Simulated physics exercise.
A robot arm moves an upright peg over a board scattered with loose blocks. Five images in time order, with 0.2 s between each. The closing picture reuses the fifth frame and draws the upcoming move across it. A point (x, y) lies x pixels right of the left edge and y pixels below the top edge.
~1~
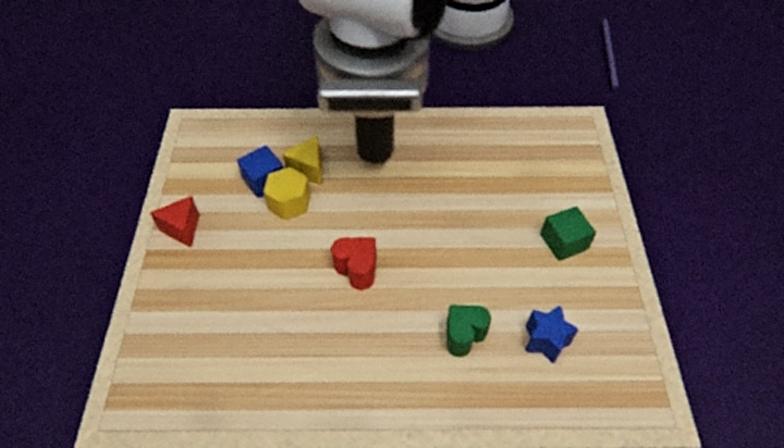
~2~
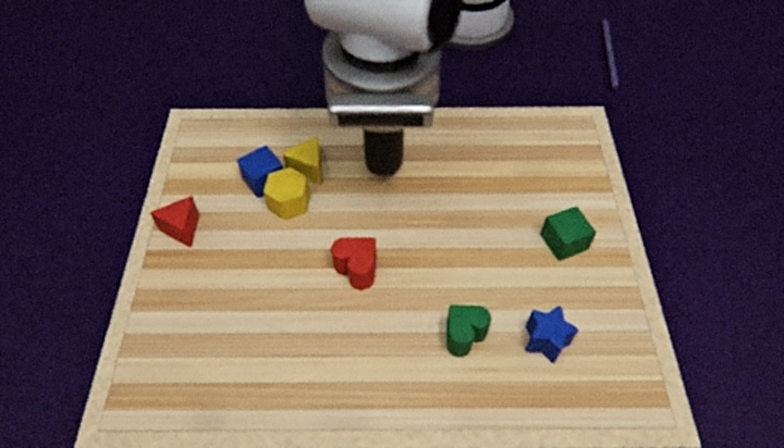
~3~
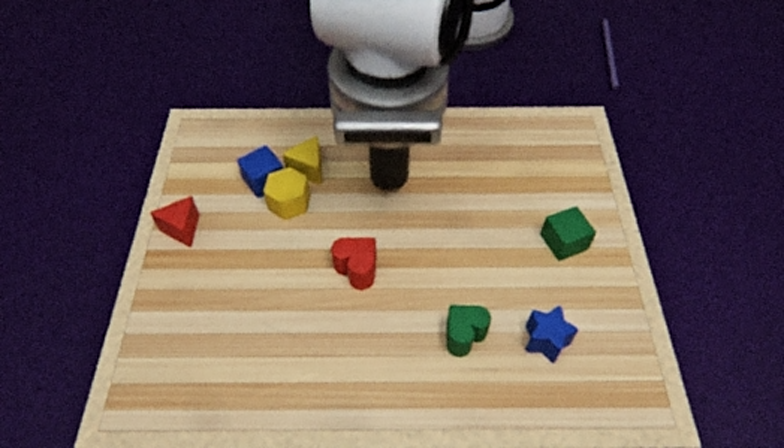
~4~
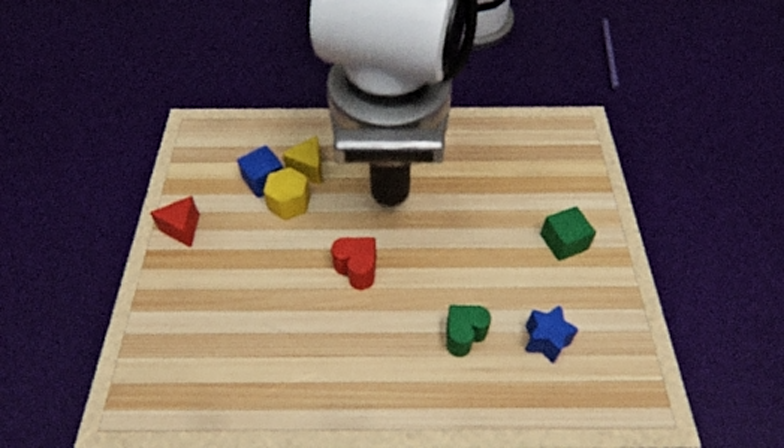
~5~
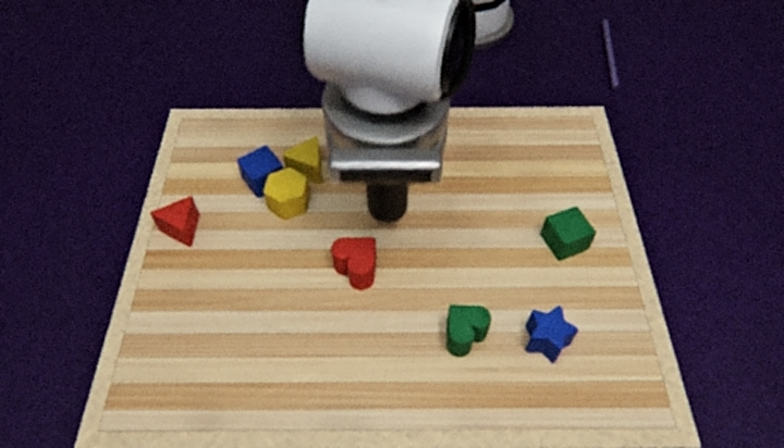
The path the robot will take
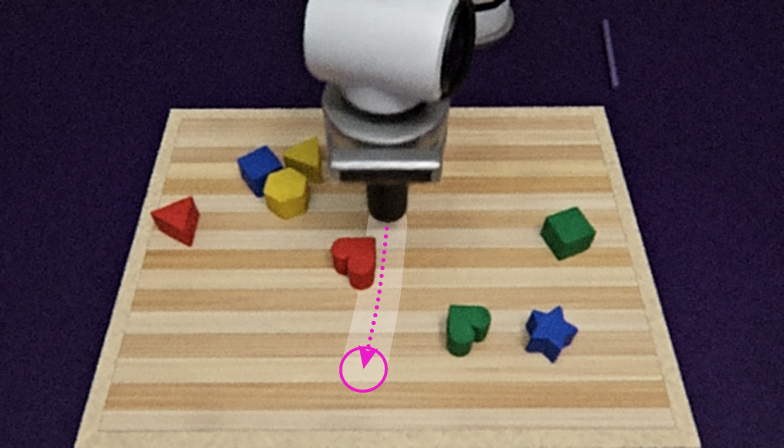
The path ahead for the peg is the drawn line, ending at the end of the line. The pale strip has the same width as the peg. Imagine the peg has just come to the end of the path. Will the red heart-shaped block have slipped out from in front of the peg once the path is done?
Answer: Yes.
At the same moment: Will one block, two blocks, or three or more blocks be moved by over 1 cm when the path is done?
One moves.
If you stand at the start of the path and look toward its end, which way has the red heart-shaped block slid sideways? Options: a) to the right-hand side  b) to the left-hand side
Letter a.
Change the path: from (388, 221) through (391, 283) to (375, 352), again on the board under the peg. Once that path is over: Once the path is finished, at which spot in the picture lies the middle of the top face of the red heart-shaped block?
The red heart-shaped block ends near (348, 274).
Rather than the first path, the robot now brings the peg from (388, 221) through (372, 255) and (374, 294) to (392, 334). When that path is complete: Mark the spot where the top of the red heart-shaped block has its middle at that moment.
The spot you're after is about (334, 292) in the image.
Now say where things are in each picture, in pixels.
The first picture shows peg tip at (376, 151); block tops, red heart-shaped block at (356, 252); green heart-shaped block at (467, 321).
The second picture shows peg at (384, 163); blocks unchanged.
The third picture shows peg at (389, 177); blocks unchanged.
The fourth picture shows peg at (390, 192); blocks unchanged.
The fifth picture shows peg at (388, 208); red heart-shaped block at (356, 252); green heart-shaped block at (467, 321).
Path on the board, from (388, 221) via (383, 265) and (375, 315), ending at (364, 369).
What follows on the original path. One third of the way, peg at (382, 254); red heart-shaped block at (344, 267), turned 40° clockwise.
Two thirds of the way, peg at (374, 305); red heart-shaped block at (335, 284), turned 100° clockwise.
At the end, peg at (362, 359); red heart-shaped block at (335, 284), turned 100° clockwise; green heart-shaped block in place.
